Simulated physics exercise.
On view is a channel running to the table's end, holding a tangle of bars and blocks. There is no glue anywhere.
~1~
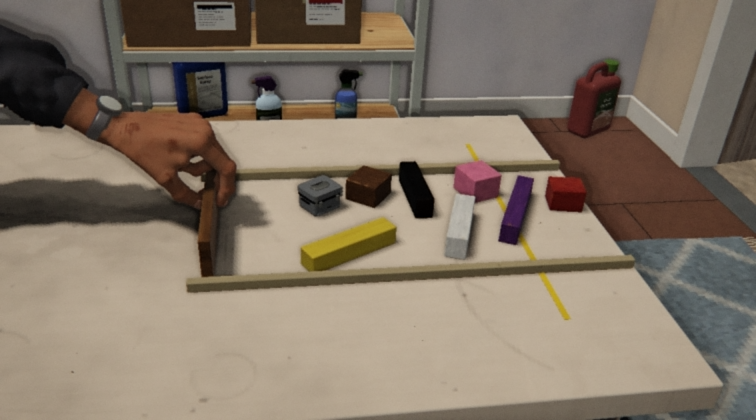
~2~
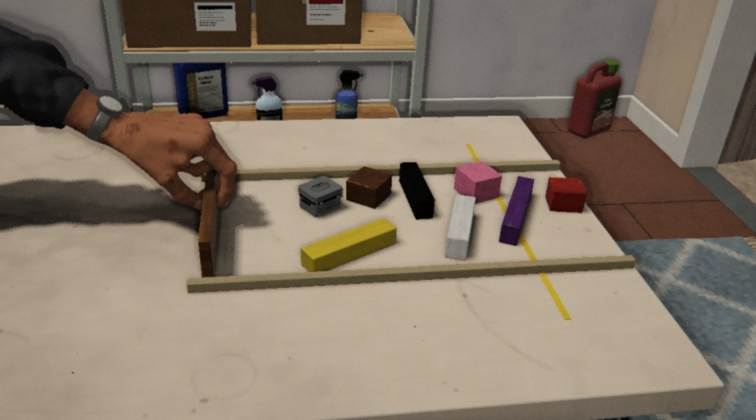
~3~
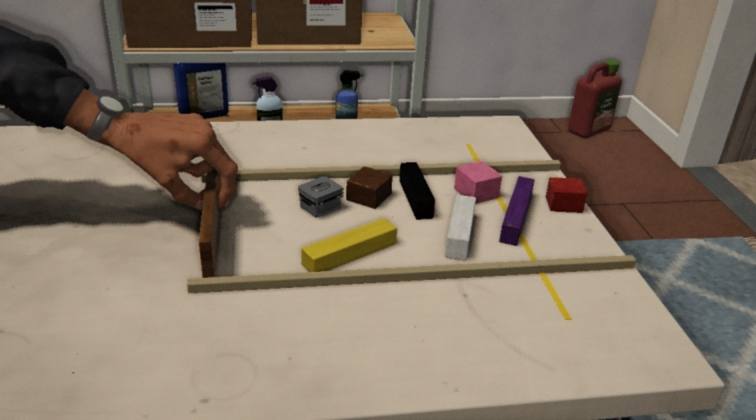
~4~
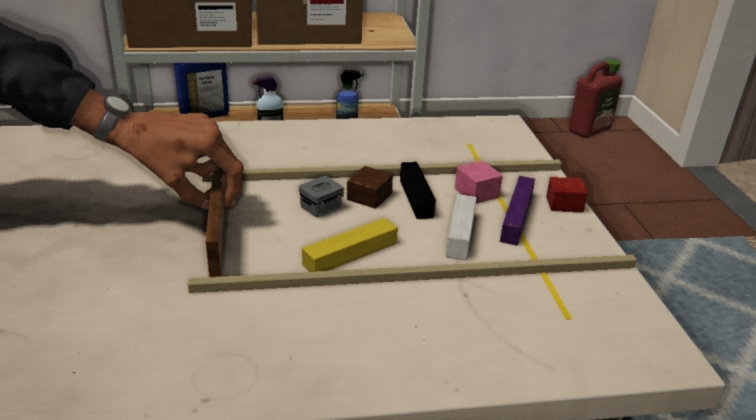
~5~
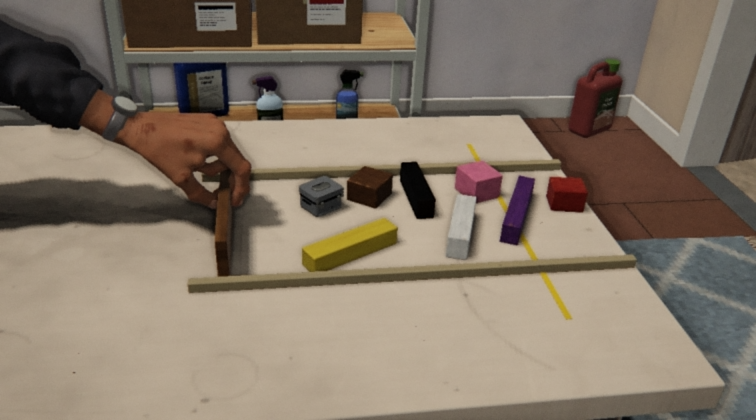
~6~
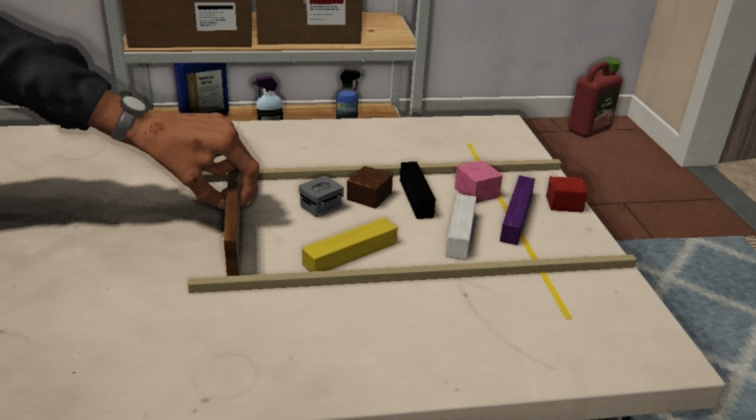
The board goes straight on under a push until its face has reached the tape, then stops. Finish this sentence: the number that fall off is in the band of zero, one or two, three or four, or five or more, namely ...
Namely one or two.
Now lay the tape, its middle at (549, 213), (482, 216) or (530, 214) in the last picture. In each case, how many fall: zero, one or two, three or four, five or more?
Counts as listed: Three to four / not one / either one or two.
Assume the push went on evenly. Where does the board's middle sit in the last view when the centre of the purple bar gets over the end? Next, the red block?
Roughly (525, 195); for the second one, roughly (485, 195).
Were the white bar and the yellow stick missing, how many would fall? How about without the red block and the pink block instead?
The count is 1 in one try and 0 in the other, in that order.
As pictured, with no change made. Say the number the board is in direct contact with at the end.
Contact count: 3.
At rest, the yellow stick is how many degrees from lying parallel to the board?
Misalignment: Close to 0°.
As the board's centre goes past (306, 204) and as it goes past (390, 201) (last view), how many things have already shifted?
The number moved is 2 and then 4.
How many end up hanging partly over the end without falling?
In total, 1 of them.
Early on, none off yet; red block at rest near (566, 194); purple bar at rest near (518, 208); pink block at rest near (478, 182).
A while later, none off yet; red block travelled a little near (579, 196); purple bar travelled a little near (547, 210); pink block travelled about its own width near (525, 181).
Finally, the number that fall off is one or two; lost, red block.
